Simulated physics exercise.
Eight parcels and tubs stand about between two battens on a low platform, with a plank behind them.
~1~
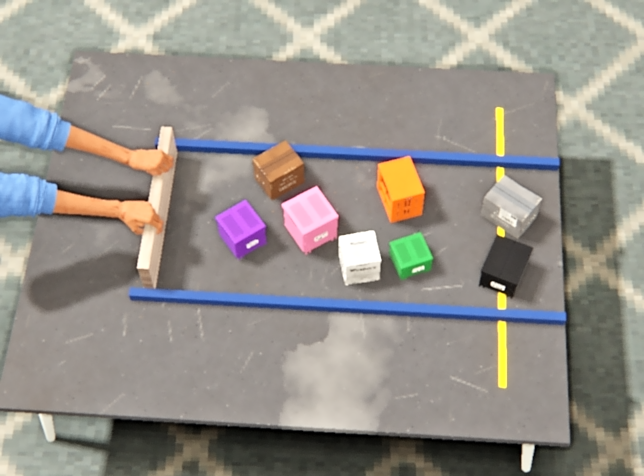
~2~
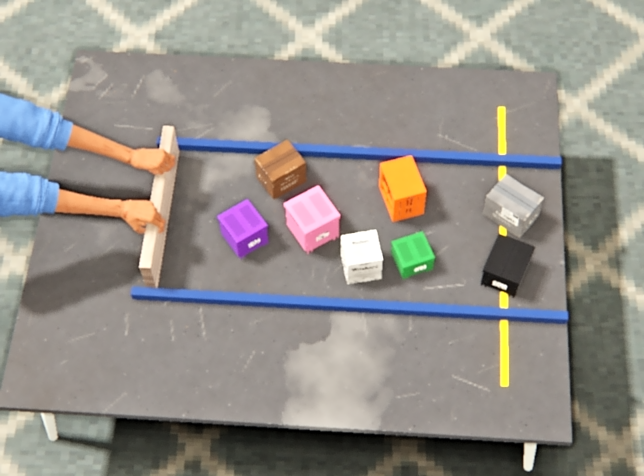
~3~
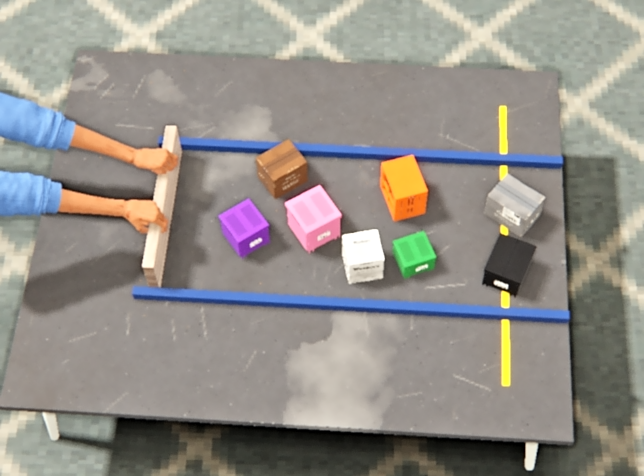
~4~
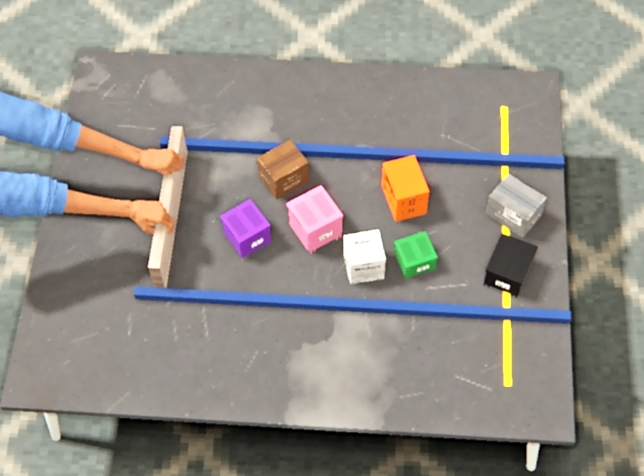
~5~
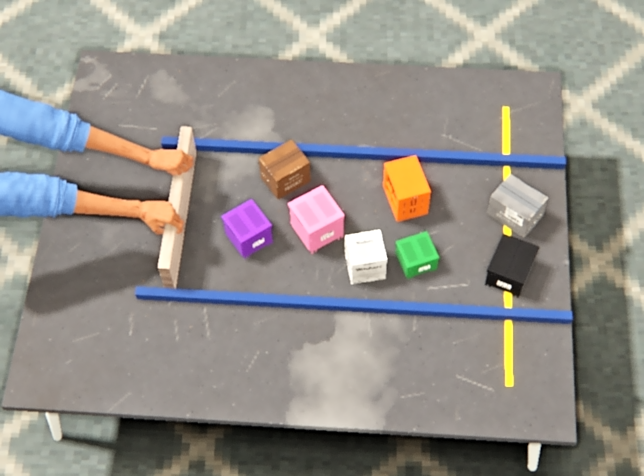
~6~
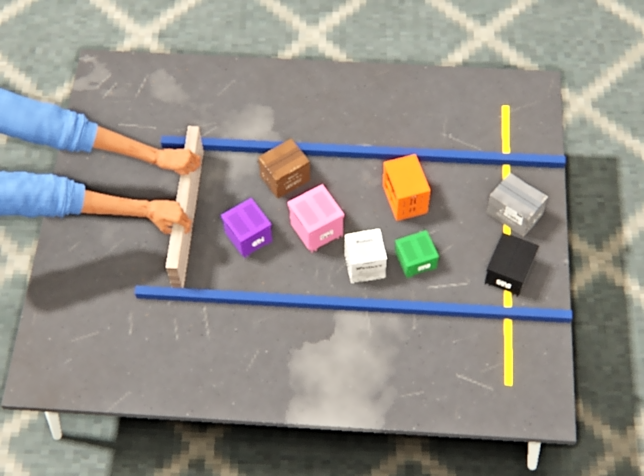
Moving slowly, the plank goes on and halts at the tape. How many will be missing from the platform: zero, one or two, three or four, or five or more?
It will most likely knock three or four off.
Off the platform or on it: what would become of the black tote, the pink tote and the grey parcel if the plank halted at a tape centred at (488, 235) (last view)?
Looking at each: The black tote goes off, the pink tote remains on top, the grey parcel goes off.
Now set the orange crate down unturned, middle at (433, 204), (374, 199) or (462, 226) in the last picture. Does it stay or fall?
In order of the places given, the orange crate is gone, then is gone, then is gone.
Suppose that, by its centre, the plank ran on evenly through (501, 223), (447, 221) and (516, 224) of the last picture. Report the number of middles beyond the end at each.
Taking the three positions in turn, the counts come to 3, 1 and 5.
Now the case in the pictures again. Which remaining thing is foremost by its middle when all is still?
Answer: The white box.
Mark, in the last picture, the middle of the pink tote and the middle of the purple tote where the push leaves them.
Roughly (556, 226), and the other roughly (529, 259).
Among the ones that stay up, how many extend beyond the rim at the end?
Overhanging ones - 2.
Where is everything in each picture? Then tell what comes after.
The first frame shows grey parcel (511, 207); black tote (505, 267); green tote (411, 256); plank (158, 207); tape (501, 238).
The second frame shows black tote (507, 266); white box (361, 257).
The third frame shows green tote (414, 255); orange crate (404, 188).
The fourth frame shows grey parcel (516, 206); plank (169, 207).
The fifth frame shows black tote (511, 266); brown parcel (285, 170).
The sixth frame shows grey parcel (517, 205); black tote (511, 265); green tote (416, 254); plank (186, 207); tape (507, 236).
A little later, none off yet; grey parcel at rest near (517, 205); black tote at rest near (511, 265); green tote at rest near (416, 254).
Next, none off yet; grey parcel at rest near (517, 205); black tote shifted a little near (525, 266); green tote shifted well along near (488, 262).
When it is over, the number that fall off is three or four; down, orange crate, green tote, black tote and grey parcel.
